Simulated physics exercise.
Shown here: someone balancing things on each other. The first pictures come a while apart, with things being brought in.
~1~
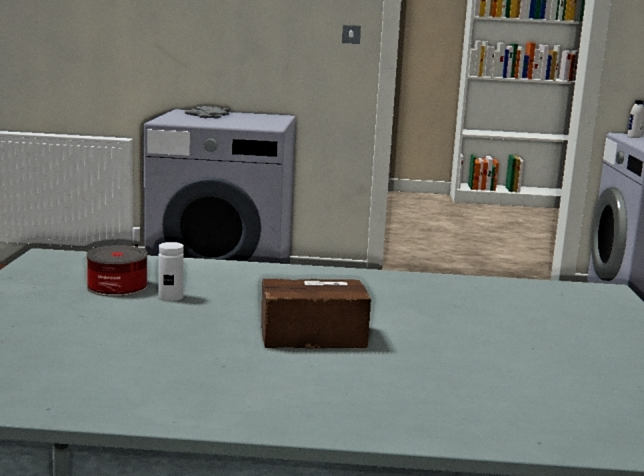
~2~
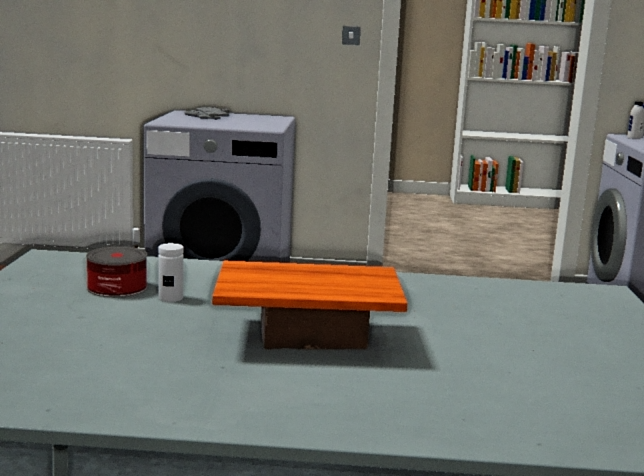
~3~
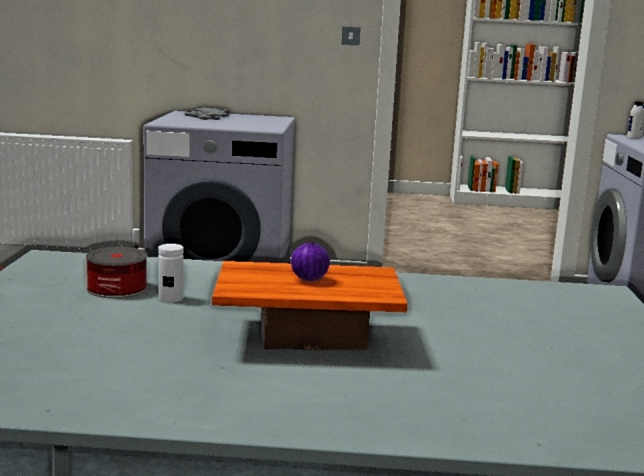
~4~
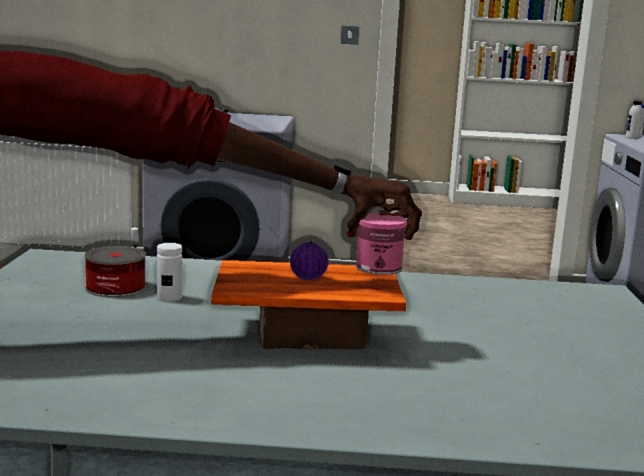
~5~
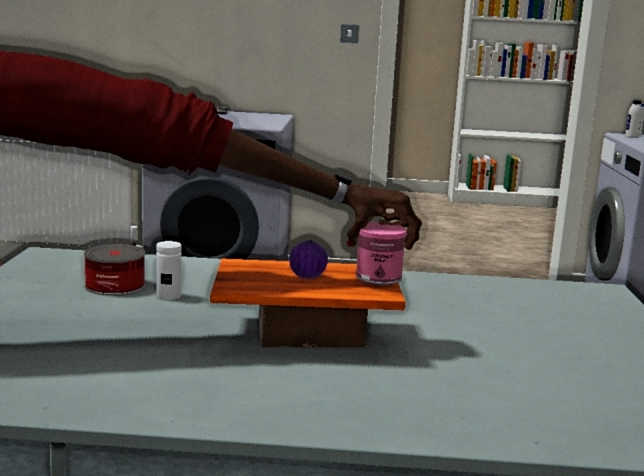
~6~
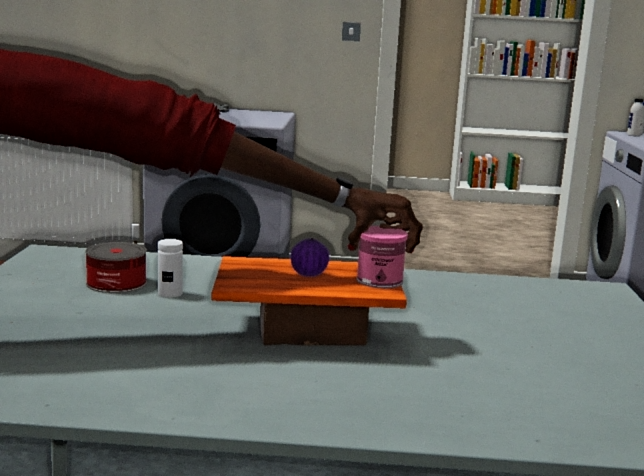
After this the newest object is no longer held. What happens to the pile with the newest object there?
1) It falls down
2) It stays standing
2, it stays standing.
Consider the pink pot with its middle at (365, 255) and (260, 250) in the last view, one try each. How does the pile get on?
First try: The pile stands firm; second try: It stands firm.
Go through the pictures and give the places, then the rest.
The last thing is not in view yet; brown box (314, 313), in the first picture.
The last thing is not in view yet; orange board (310, 285), in the second picture.
The last thing is not in view yet; red tub (117, 272), in the third picture.
Coming down; pink pot (380, 243); white shaker (170, 272), in the fourth picture.
Coming down; pink pot (381, 253); purple onion (309, 259), in the fifth picture.
In place under the hand; pink pot (382, 257); brown box (313, 310), in the sixth picture.
Then, 0.90 s after the last picture, nothing has stirred.
Then, 2.00 s after the last picture, pink pot resting near (382, 257).
At rest, all 6 in place. Seen from the same camera at the end, pink pot near (382, 257). The pile stays up.
